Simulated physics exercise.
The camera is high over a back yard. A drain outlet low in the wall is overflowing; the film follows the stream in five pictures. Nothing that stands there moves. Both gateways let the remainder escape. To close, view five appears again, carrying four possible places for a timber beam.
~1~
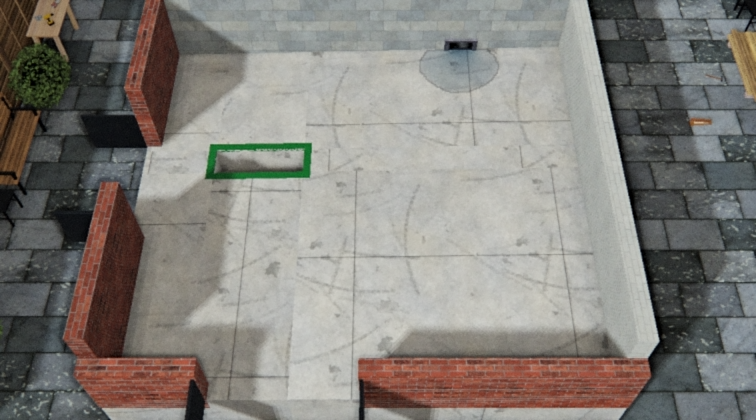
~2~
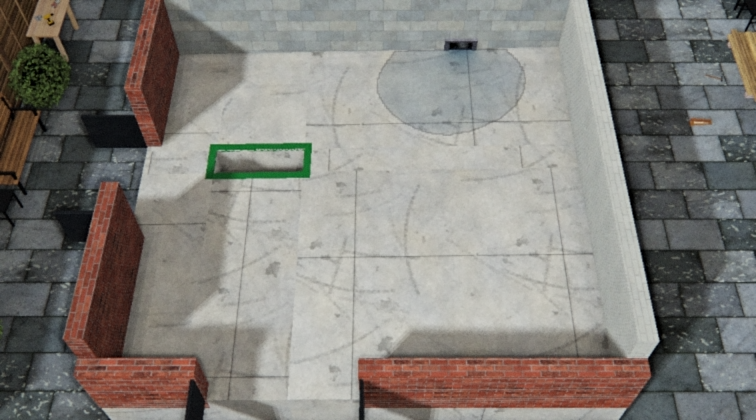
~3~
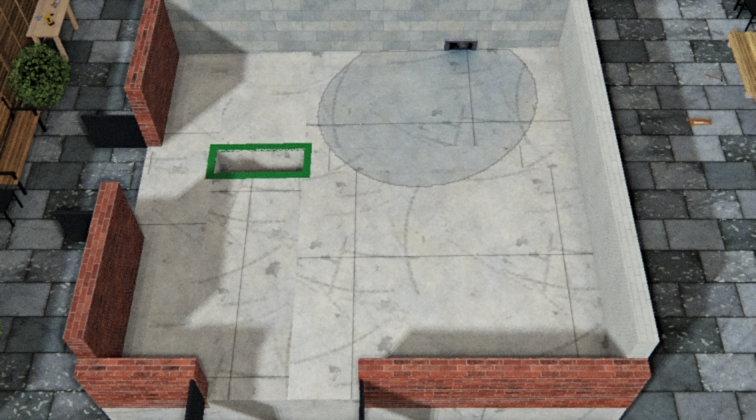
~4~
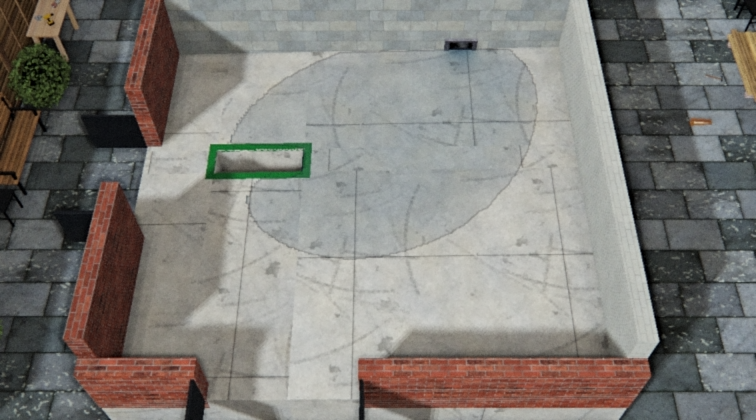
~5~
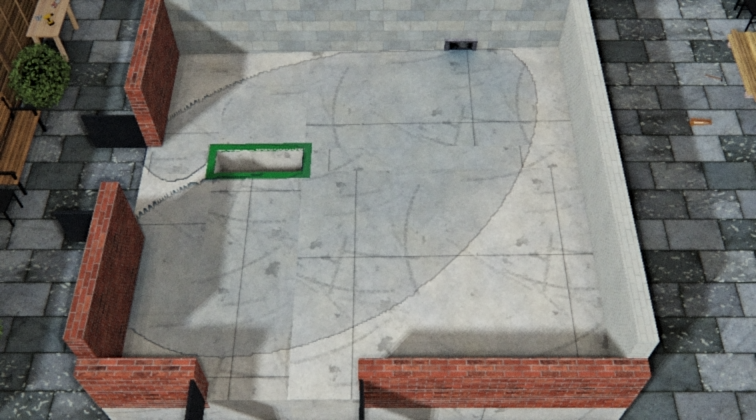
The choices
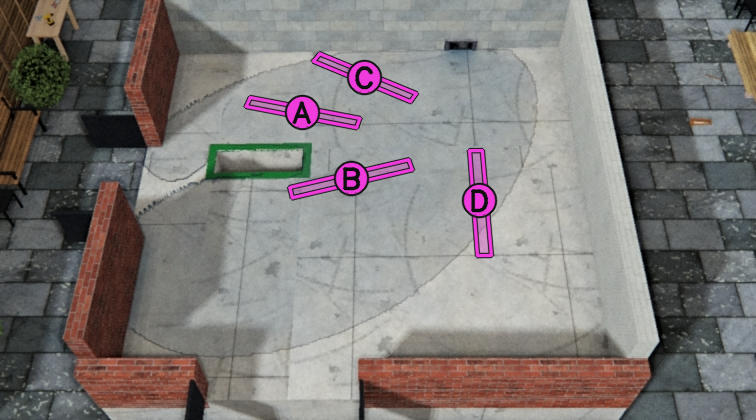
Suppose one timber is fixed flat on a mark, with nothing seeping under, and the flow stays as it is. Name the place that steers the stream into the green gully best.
Go for B.
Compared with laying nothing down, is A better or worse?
Place A is worse.
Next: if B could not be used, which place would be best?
D.
In magenta, A from (248, 102) to (358, 122); B from (291, 192) to (410, 164); C from (316, 57) to (413, 97); D from (484, 255) to (475, 150).
With A, about 15 % of the stream goes into the green gully, about 85 % out by the gates.
With B, about 48 % of the stream goes into the green gully, about 51 % out by the gates.
With C, about 14 % of the stream goes into the green gully, about 85 % out by the gates.
With D, about 31 % of the stream goes into the green gully, about 68 % out by the gates.
